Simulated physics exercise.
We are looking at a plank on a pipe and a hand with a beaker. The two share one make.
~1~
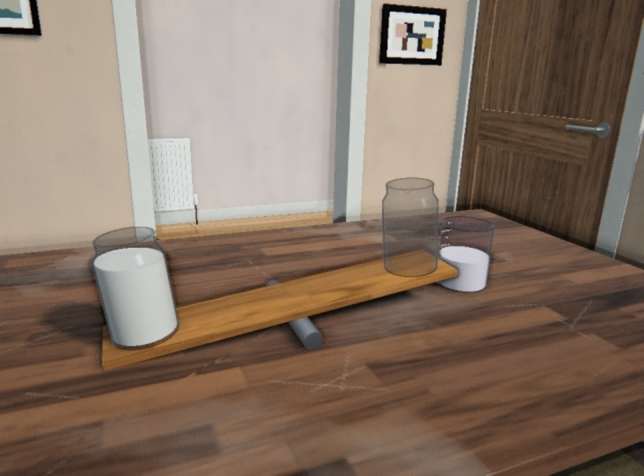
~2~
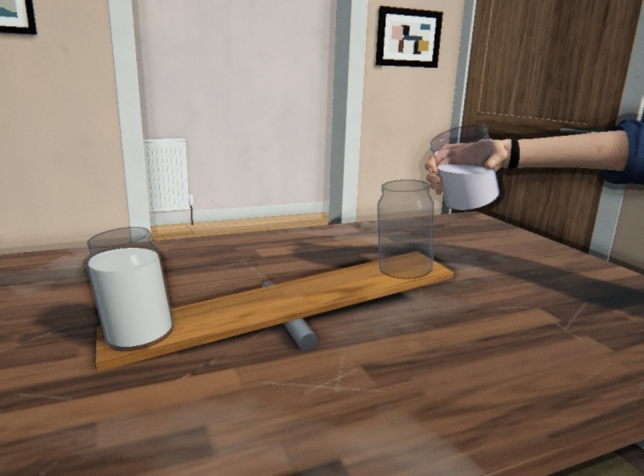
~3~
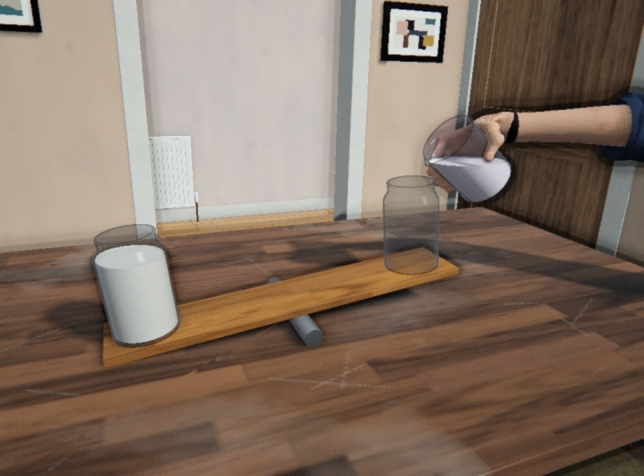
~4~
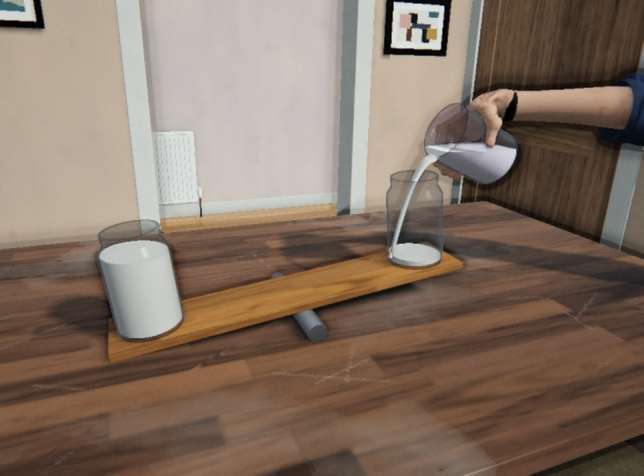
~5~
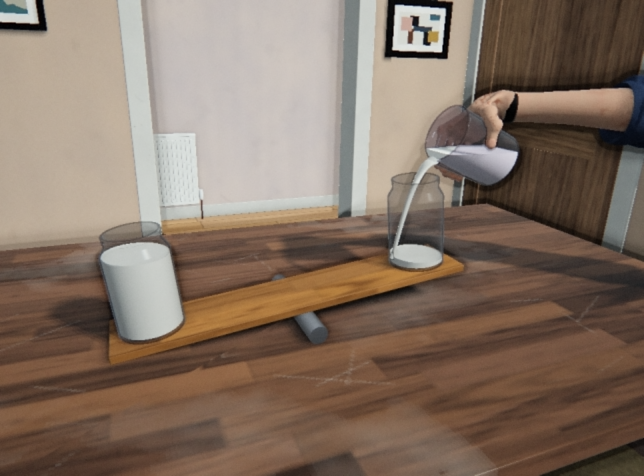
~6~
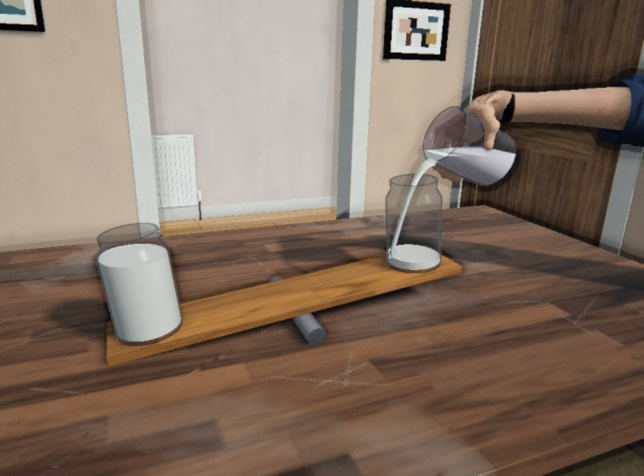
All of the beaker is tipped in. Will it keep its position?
Yes: It fails to budge.
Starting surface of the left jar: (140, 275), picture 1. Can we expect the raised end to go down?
Result after the pour: It rests unchanged.
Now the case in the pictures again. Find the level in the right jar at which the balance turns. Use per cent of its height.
About 75 per cent.
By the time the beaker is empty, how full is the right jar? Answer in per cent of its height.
Level: Some 40 %.
A moment on, the right jar is about a quarter full; the plank leans as before.
Further on, the right jar is about a third full; the plank leans as before.
When it is over, the right jar is about half full; the plank leans as before.
